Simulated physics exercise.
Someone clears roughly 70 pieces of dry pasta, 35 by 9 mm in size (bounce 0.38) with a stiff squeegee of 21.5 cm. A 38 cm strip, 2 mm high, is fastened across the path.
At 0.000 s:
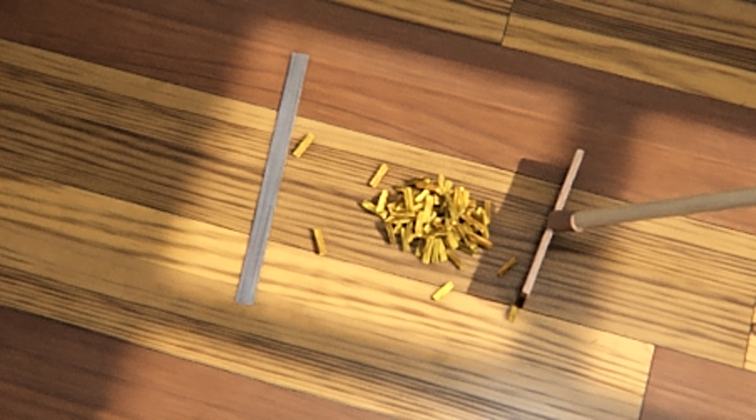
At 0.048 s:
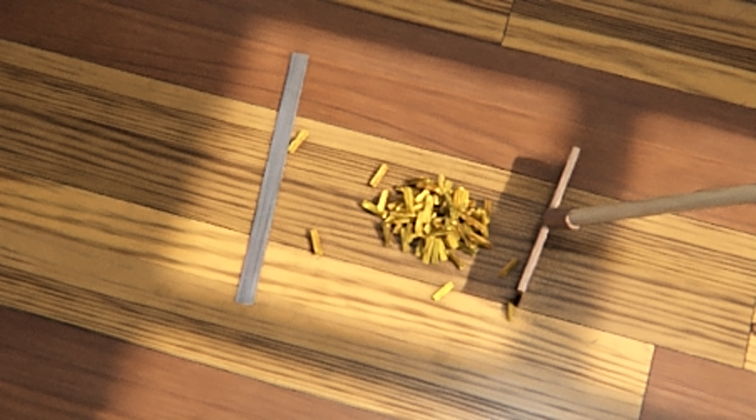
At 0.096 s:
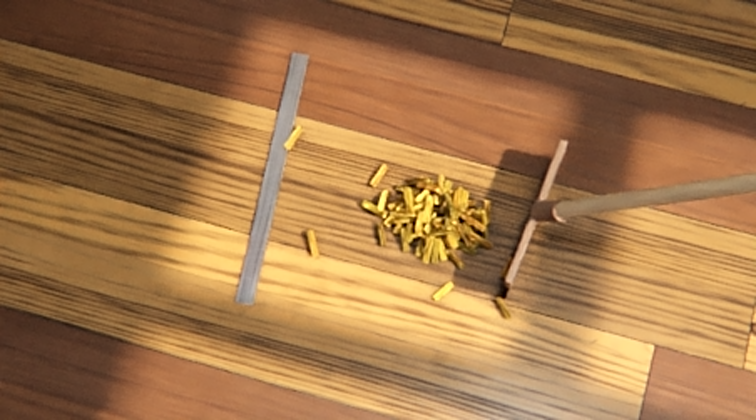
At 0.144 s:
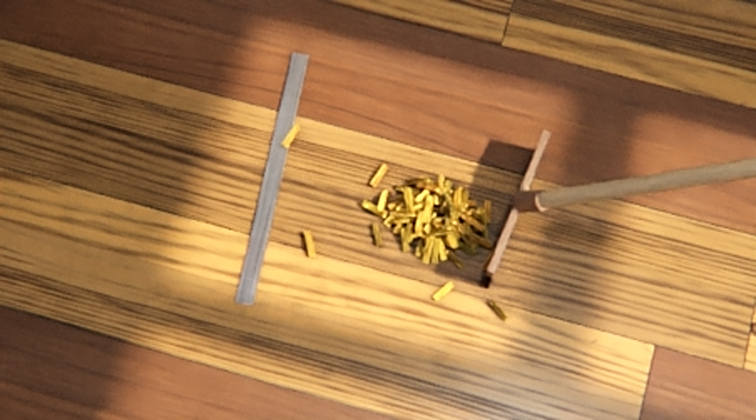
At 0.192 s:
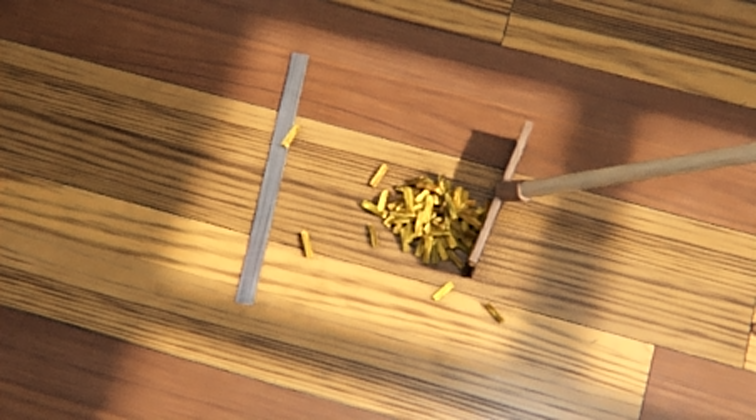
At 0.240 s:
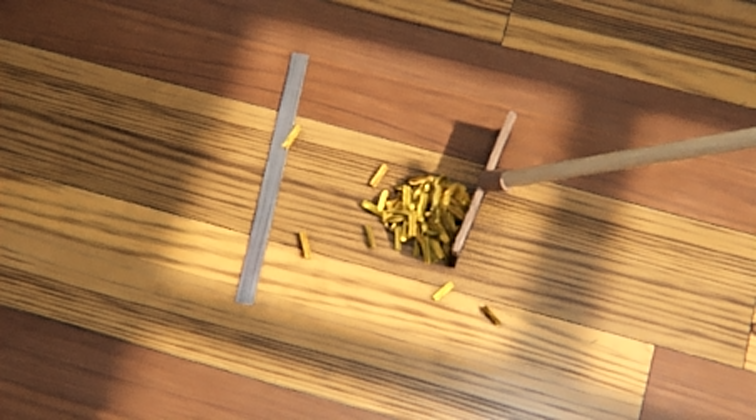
A long-handled squeegee moved left across the striped wooden floor and pressed into a pile of short yellow pasta pieces, bunching its near edge, while a flat grey strip lay still farther left.
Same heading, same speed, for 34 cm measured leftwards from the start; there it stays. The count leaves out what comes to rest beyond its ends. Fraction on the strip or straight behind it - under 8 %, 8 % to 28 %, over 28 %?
It's going to be a fat share.
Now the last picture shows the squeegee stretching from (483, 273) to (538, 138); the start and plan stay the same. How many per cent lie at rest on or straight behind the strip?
Over 40.
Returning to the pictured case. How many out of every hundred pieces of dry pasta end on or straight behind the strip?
My guess is around 40 per cent.
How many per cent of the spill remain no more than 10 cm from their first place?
I'd put it at close to 10 percent.
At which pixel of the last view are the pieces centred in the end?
The middle sits near pixel (291, 134).
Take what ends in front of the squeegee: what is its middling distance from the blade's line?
Typical distance: Close to 5 cm.
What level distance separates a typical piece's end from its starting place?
Estimate: Approx. 26 cm.
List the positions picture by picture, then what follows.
In the first frame, squeegee from (525, 293) to (579, 156); moved 0.0 cm; pieces shifted so far, 0; middle of the spill at (428, 209); strip at (273, 174).
In the second frame, squeegee from (521, 291) to (575, 154); moved 0.6 cm; pieces shifted so far, 4; middle of the spill at (428, 209).
In the third frame, squeegee from (508, 283) to (562, 147); moved 2.5 cm; pieces shifted so far, 4; middle of the spill at (428, 209).
In the fourth frame, squeegee from (491, 273) to (545, 137); moved 5.1 cm; pieces shifted so far, 5; middle of the spill at (428, 209).
In the fifth frame, squeegee from (473, 262) to (528, 128); moved 7.8 cm; pieces shifted so far, 8; middle of the spill at (428, 209).
In the sixth frame, squeegee from (456, 252) to (511, 118); moved 10.4 cm; pieces shifted so far, 61; middle of the spill at (422, 207); strip at (273, 174). Its speed is about 0.55 m/s, heading 17 degrees away from the viewer.
Then, at 0.48 s, squeegee 24 cm from its start, spill 18 cm wide; elsewhere 100 %.
Then, at 0.73 s, squeegee 35 cm from its start, spill 25 cm wide; on or straight behind the strip 35 %, elsewhere 65 %.
Then, at 0.94 s, squeegee 35 cm from its start, spill 26 cm wide; on or straight behind the strip 40 %, elsewhere 60 %.
In the end, at 2.1 s, on or straight behind the strip 40 %, elsewhere 60 %.
